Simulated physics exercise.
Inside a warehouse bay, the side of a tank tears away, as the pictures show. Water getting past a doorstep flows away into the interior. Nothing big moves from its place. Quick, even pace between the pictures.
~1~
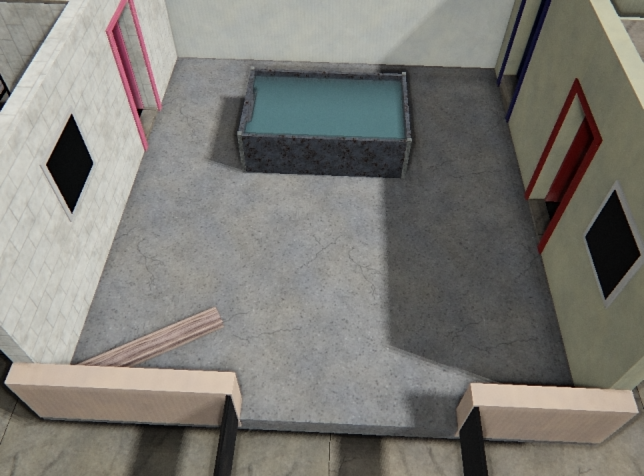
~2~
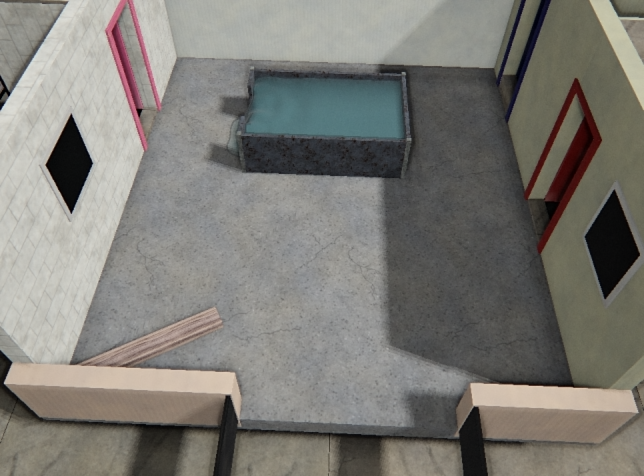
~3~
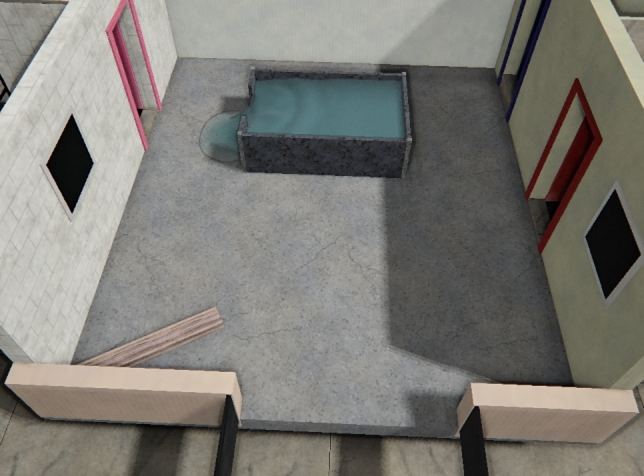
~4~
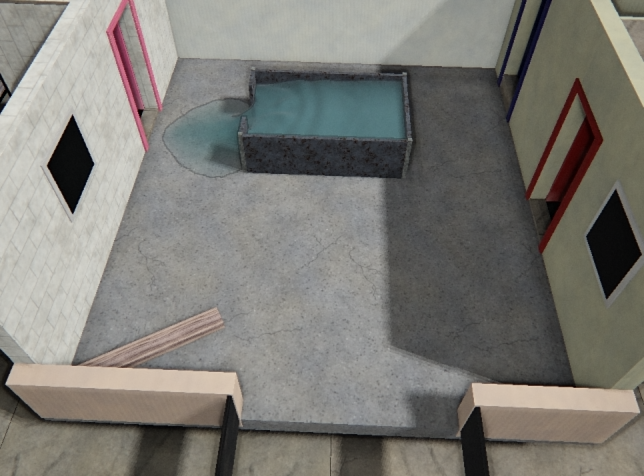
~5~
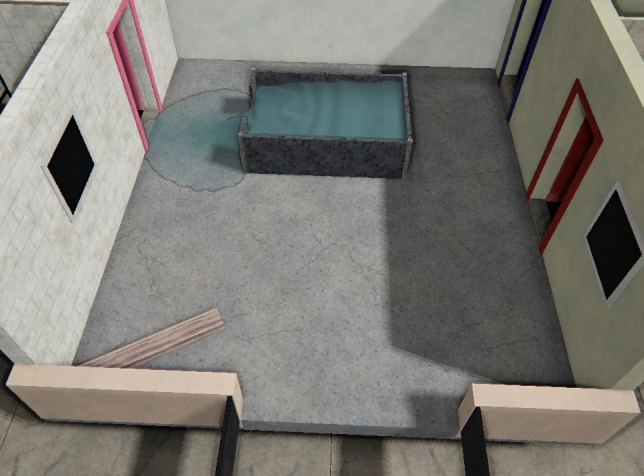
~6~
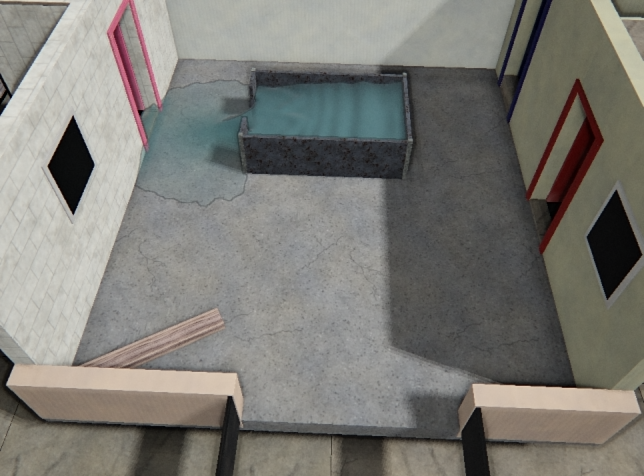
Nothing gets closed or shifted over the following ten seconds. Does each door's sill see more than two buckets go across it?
The sill of the red door does not. The sill of the pink door does. The sill of the blue door does not.
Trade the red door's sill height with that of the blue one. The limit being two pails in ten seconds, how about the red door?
Result - red door never crosses the line.
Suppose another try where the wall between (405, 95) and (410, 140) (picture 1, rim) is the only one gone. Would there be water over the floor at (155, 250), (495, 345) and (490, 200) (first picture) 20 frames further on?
First kept bare, second soaked through, third soaked through.
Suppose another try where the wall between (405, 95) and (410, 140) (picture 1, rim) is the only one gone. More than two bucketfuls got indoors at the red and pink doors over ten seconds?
Taking them in turn, the red door overshoots, then the pink door comes in low.
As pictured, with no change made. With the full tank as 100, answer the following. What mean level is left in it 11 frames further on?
Close to 62 %.
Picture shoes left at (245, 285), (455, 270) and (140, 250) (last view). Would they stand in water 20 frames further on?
One after the other: Under water, no water, wet.
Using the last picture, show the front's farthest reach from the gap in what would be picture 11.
My estimate: Roughly (107, 267).
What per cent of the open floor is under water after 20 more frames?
Roughly 40 percent, I reckon.
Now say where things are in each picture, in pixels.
The water tank at (326, 107) is whole and still, in the first frame.
Water pours out at (251, 127) and has run to a hidden place, in the second frame.
The front is at (206, 129), out from the gap at (252, 127), in the third frame.
Water pours out at (252, 128) and has run to (172, 129), in the fourth frame.
The front is at (146, 125), out from the gap at (252, 128), in the fifth frame.
Water pours out at (253, 128) and has run to (137, 180), in the sixth frame.
A moment on, water covers 15 % of the floor; the red door not reached, the pink door far over two buckets in, the blue door not reached.
Next, water covers 20 % of the floor; the red door not reached, the pink door far over two buckets in, the blue door not reached.
Then, water covers 40 % of the floor; the red door not reached, the pink door far over two buckets in, the blue door not reached.
Later, water covers 60 % of the floor; the red door not reached, the pink door far over two buckets in, the blue door wet at the sill, nothing in.
In the end, water covers 90 % of the floor; the red door wet at the sill, nothing in, the pink door far over two buckets in, the blue door wet at the sill, nothing in.
